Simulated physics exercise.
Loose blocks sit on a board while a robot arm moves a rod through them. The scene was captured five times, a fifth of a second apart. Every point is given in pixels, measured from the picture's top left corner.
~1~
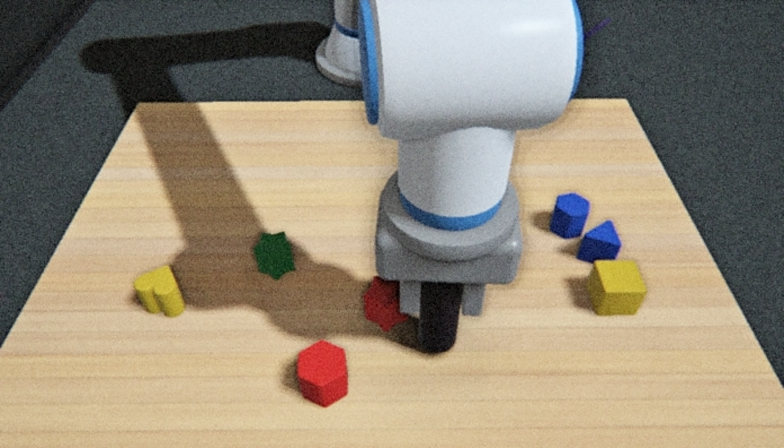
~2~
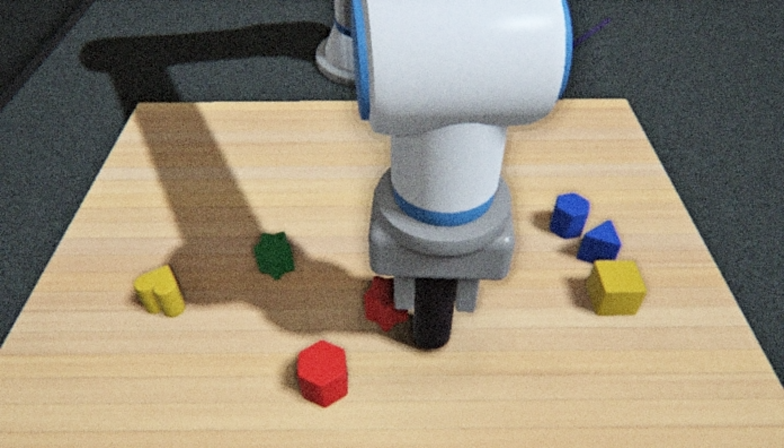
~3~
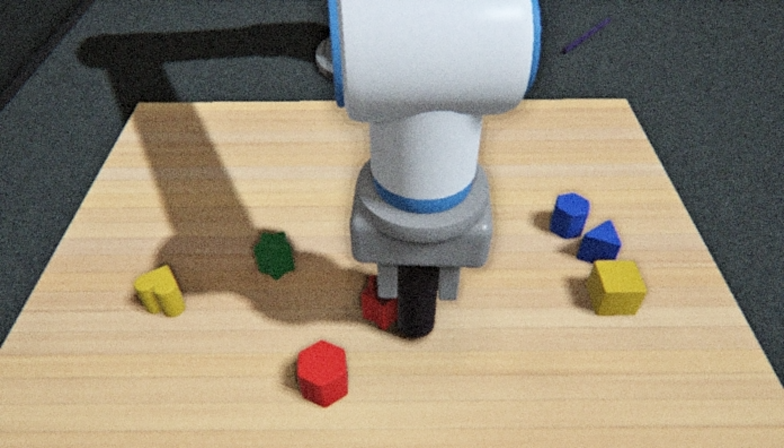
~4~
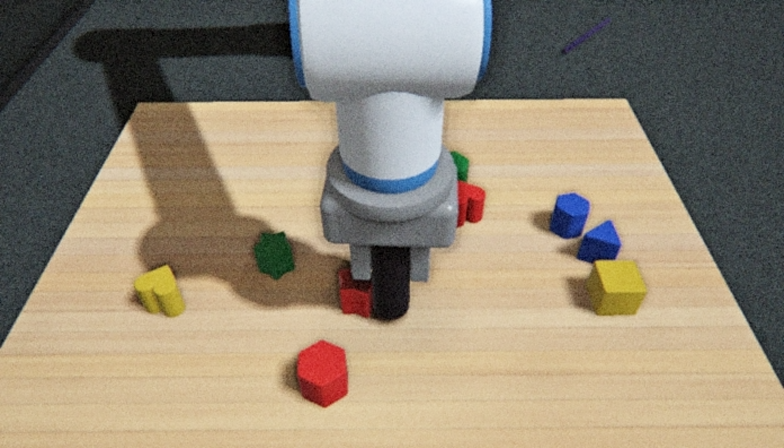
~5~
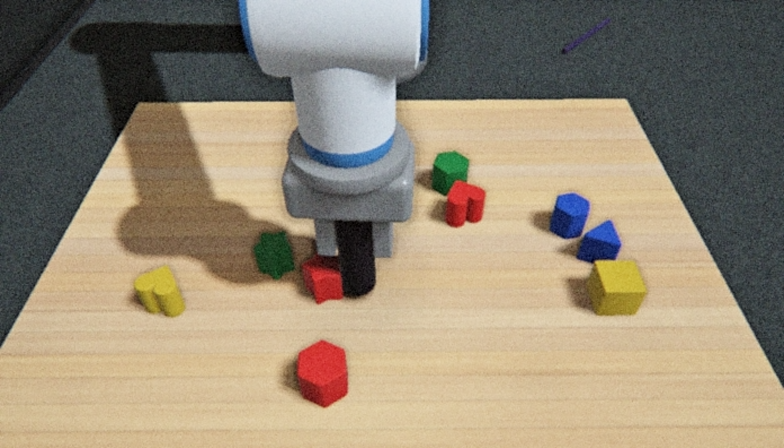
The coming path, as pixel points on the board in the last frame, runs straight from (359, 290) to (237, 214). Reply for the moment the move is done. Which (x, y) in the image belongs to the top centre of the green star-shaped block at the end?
I'd expect the centre of its top face to be at (246, 242).
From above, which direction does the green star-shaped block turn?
From overhead, the rotation is clockwise.
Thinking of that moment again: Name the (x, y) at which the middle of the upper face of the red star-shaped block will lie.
By then it is at (278, 250).
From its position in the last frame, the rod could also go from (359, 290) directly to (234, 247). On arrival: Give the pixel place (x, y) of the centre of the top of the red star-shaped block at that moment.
The red star-shaped block ends near (194, 230).
The first path, step by step. One third of the way, rod (315, 254); green star-shaped block (252, 241), turned 20° clockwise; red star-shaped block (283, 252), turned 40° anticlockwise.
Two thirds of the way, rod (273, 228); green star-shaped block (246, 242), turned 40° clockwise; red star-shaped block (278, 250), turned 65° anticlockwise.
At the end, rod (235, 207); green star-shaped block (246, 242), turned 40° clockwise; red star-shaped block (278, 250), turned 65° anticlockwise.
